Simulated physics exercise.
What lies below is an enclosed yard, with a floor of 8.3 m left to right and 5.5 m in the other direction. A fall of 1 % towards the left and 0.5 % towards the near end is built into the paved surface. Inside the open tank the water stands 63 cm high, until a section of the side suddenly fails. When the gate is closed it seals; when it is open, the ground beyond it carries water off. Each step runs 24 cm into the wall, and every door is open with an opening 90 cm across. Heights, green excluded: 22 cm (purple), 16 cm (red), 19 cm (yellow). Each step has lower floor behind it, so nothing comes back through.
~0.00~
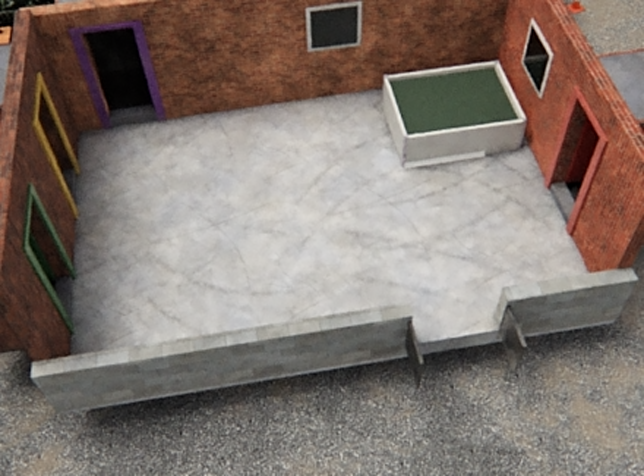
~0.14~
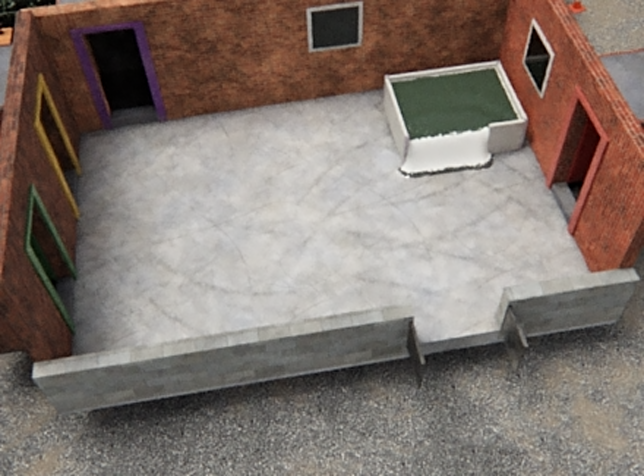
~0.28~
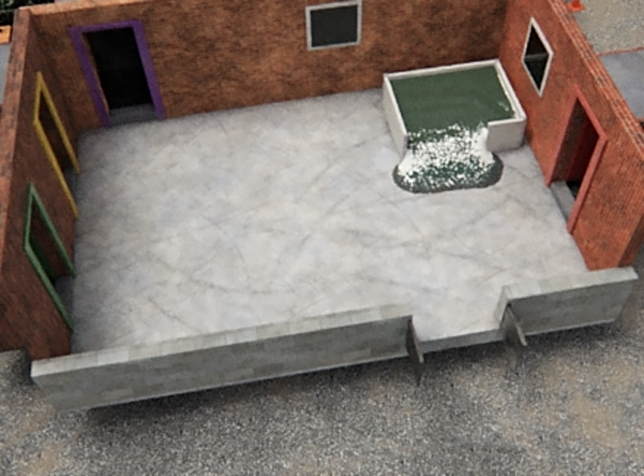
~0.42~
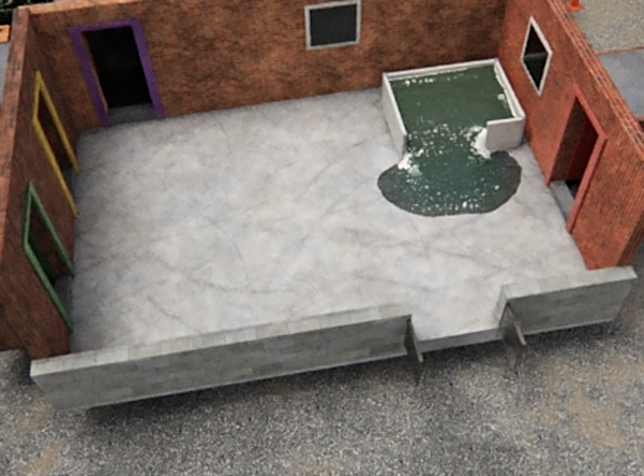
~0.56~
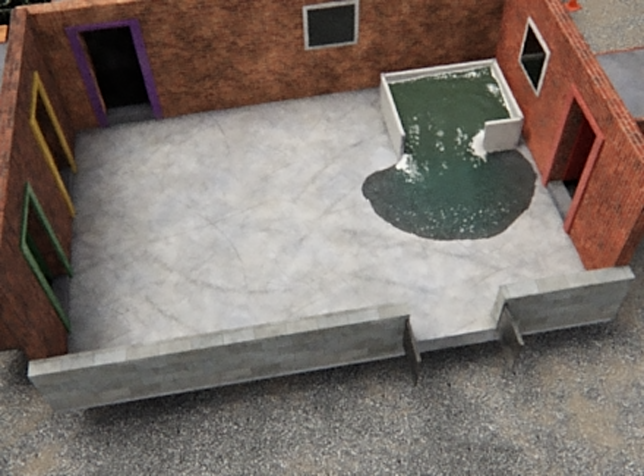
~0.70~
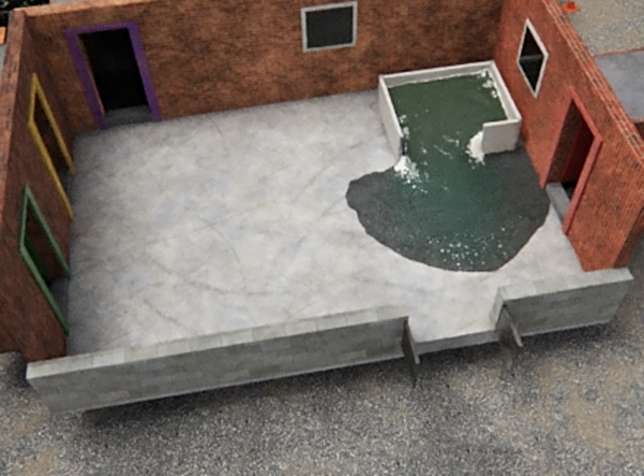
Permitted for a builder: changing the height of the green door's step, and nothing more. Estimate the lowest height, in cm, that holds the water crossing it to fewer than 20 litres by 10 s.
My estimate is 7 cm.
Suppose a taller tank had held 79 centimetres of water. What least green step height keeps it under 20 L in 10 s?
You'd need a step of close to 9.5 cm.
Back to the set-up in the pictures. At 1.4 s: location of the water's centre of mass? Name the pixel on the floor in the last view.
Centre of mass: About (448, 170) px.
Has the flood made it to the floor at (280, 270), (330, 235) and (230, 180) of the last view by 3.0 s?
1: Awash; 2: Awash; 3: Unwetted.
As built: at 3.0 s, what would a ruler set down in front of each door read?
Lab note, depth in cm: Purple 0; red 5; green 0; yellow 0.
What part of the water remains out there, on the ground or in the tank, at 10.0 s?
Close to 66 per cent is still present.
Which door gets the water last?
Answer: Purple.
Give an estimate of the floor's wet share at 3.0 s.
Roughly 40 percent.
After 1.4 s water covers 30 % of the floor, deepest (29 cm) near (412, 169); it has not reached the green door.
After 3.0 s water covers 40 % of the floor, deepest (20 cm) near (497, 284); it has not reached the green door.
After 10.0 s water covers 70 % of the floor, deepest (11 cm) near (75, 135); 9 cm at the green door, 0 litres in over its 15 cm step.
At the green door as built, the water arrived by 4.2 s and peaked near 10 cm at 7.6 s.
Run again over the same 10 s with other heights there, 38 litres in over 5.5 cm, 12 litres over 7.5 cm. The limit of 20 litres is kept from about 7 cm up.
